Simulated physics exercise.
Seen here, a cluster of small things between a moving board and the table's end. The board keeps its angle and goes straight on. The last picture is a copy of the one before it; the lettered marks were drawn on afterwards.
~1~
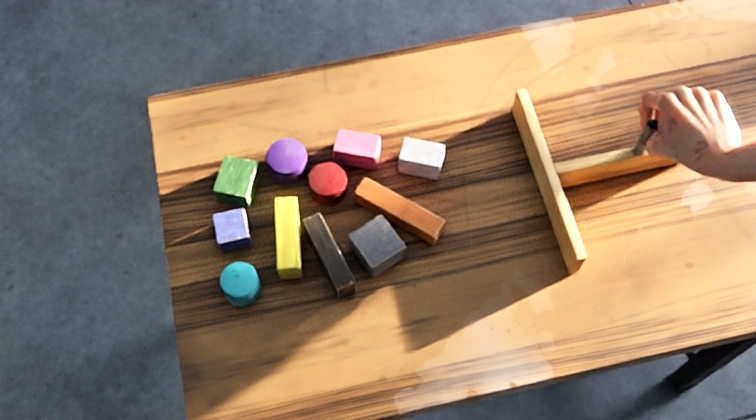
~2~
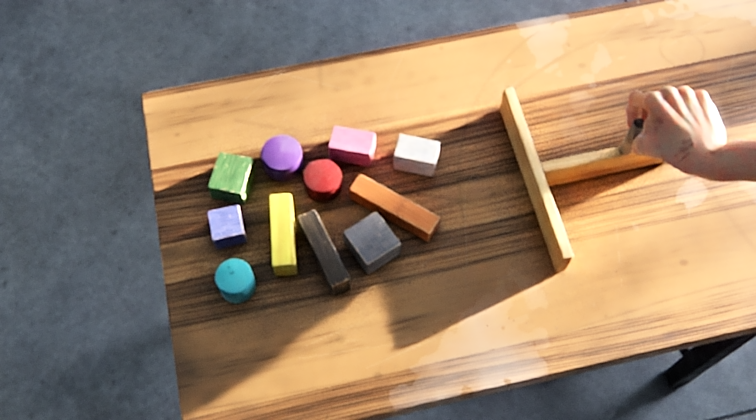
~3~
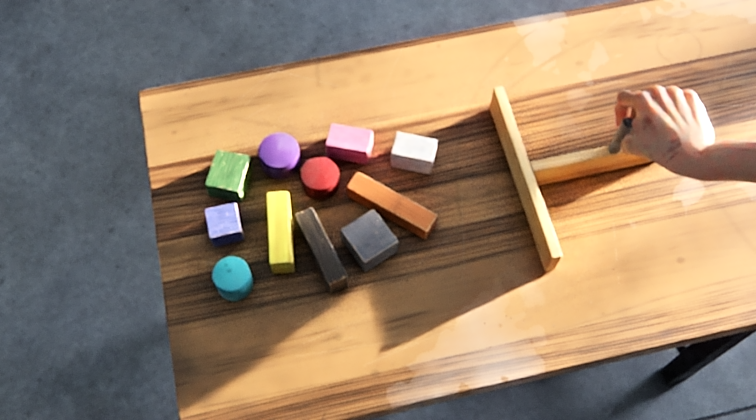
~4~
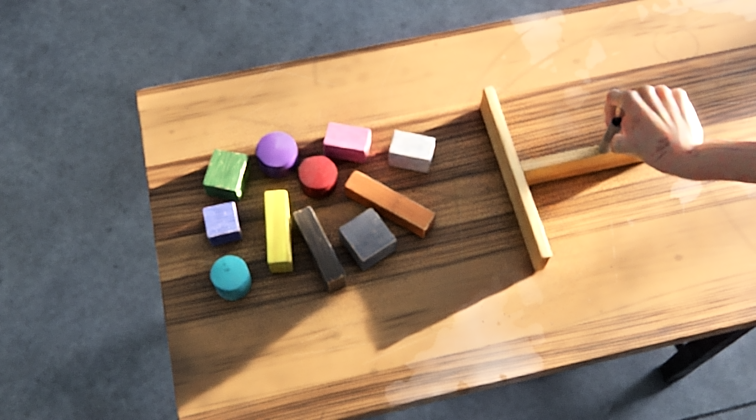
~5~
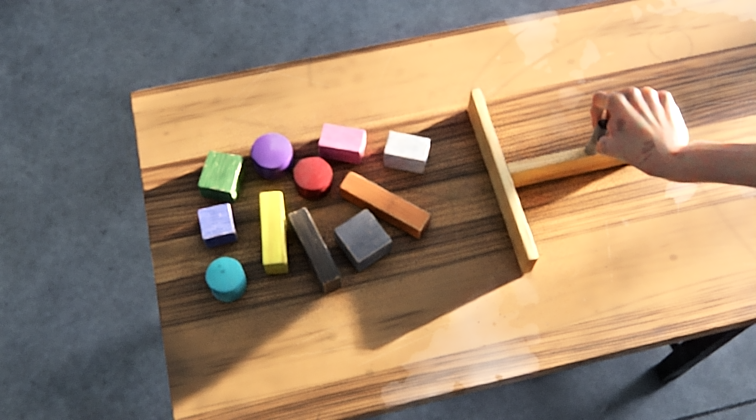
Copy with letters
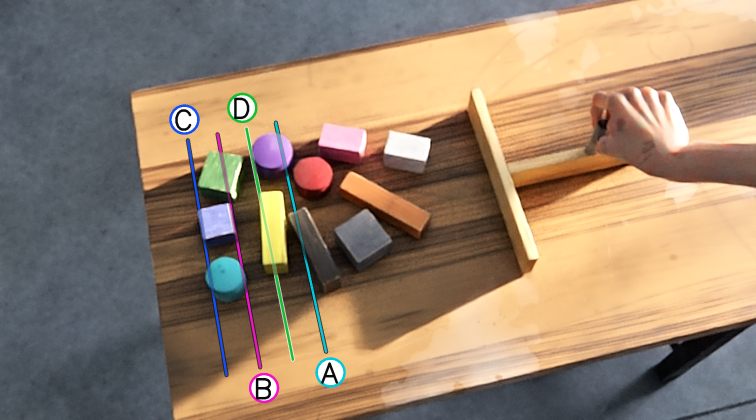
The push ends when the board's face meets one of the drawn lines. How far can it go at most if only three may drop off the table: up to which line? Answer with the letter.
It should halt at B.
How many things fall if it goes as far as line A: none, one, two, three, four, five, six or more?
In all, none.
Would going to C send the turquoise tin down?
Yes.
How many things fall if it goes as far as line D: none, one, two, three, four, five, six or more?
In all, none.
On the marked copy, A at (299, 230); B at (238, 243); C at (206, 250); D at (268, 237).
Following B. Soon after the start, board (409, 190); pink block (330, 144); red tin (307, 177).
Later, board (313, 211); turquoise tin (205, 284); blue block (203, 230).
In the end, board (237, 227); turquoise tin over the edge; blue block over the edge; two fallen.
As for the rest, A is within the limit but short; C drops five; D is within the limit but short.
